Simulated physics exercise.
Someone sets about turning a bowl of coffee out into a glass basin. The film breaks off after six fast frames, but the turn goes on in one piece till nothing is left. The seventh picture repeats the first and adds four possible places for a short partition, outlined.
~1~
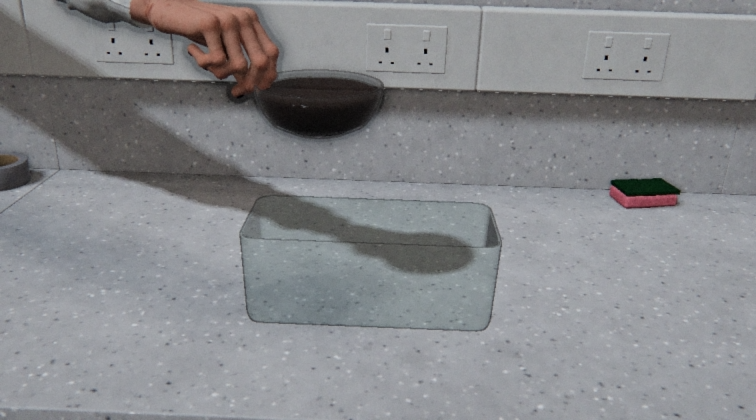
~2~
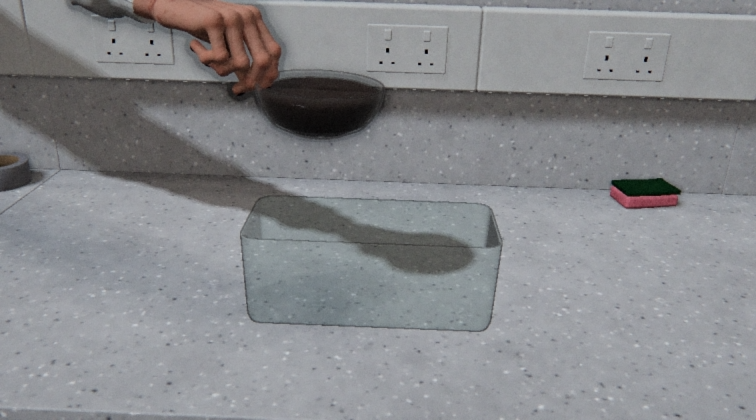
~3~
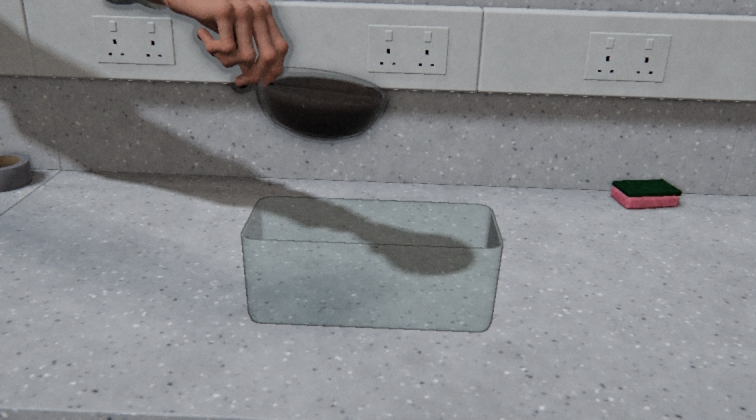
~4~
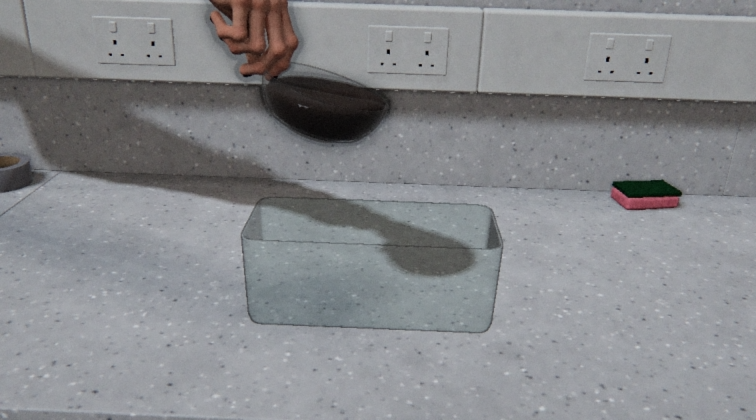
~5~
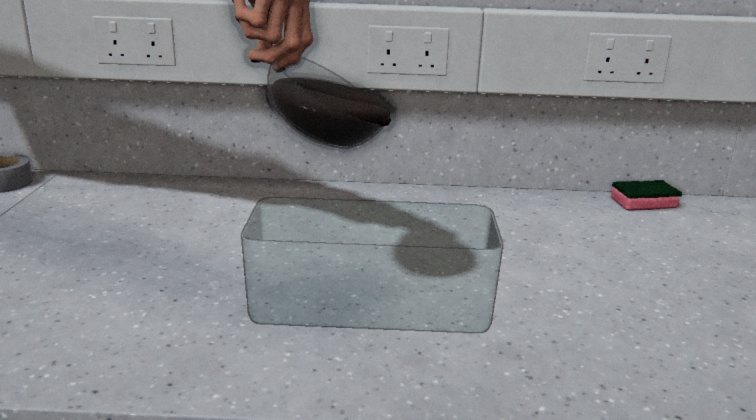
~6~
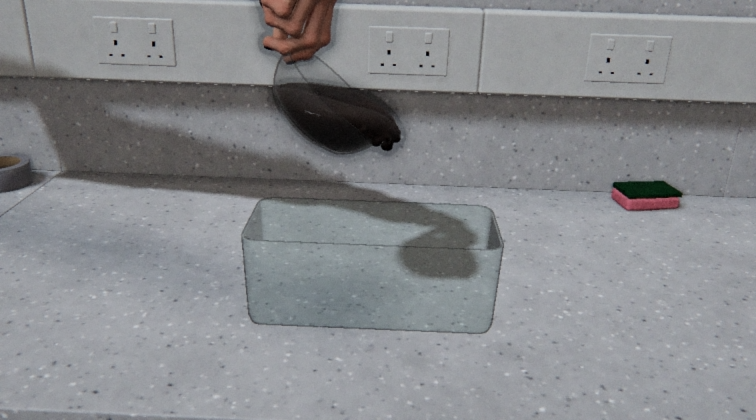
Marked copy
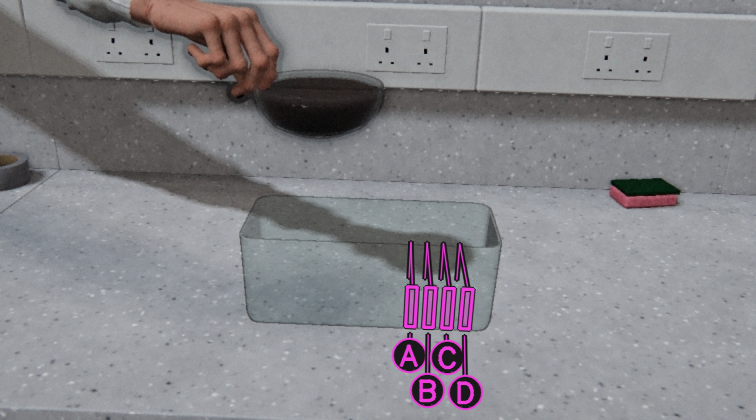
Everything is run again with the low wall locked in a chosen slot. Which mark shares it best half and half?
Place A does it best.
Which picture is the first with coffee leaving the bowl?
In picture 5.
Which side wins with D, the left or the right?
The left one.
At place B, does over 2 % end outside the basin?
Yes, it does.
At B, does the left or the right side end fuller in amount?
The left one.
On the marked copy, A at (410, 333); B at (428, 334); C at (446, 335); D at (464, 335).
Choosing A, about 50 % ends left of the wall and 46 % right of it; 4 % is lost outside.
Choosing B, about 74 % ends left of the wall and 19 % right of it; 7 % is lost outside.
Choosing C, about 91 % ends left of the wall and 5 % right of it; 4 % is lost outside.
Choosing D, about 87 % ends left of the wall and 5 % right of it; 8 % is lost outside.
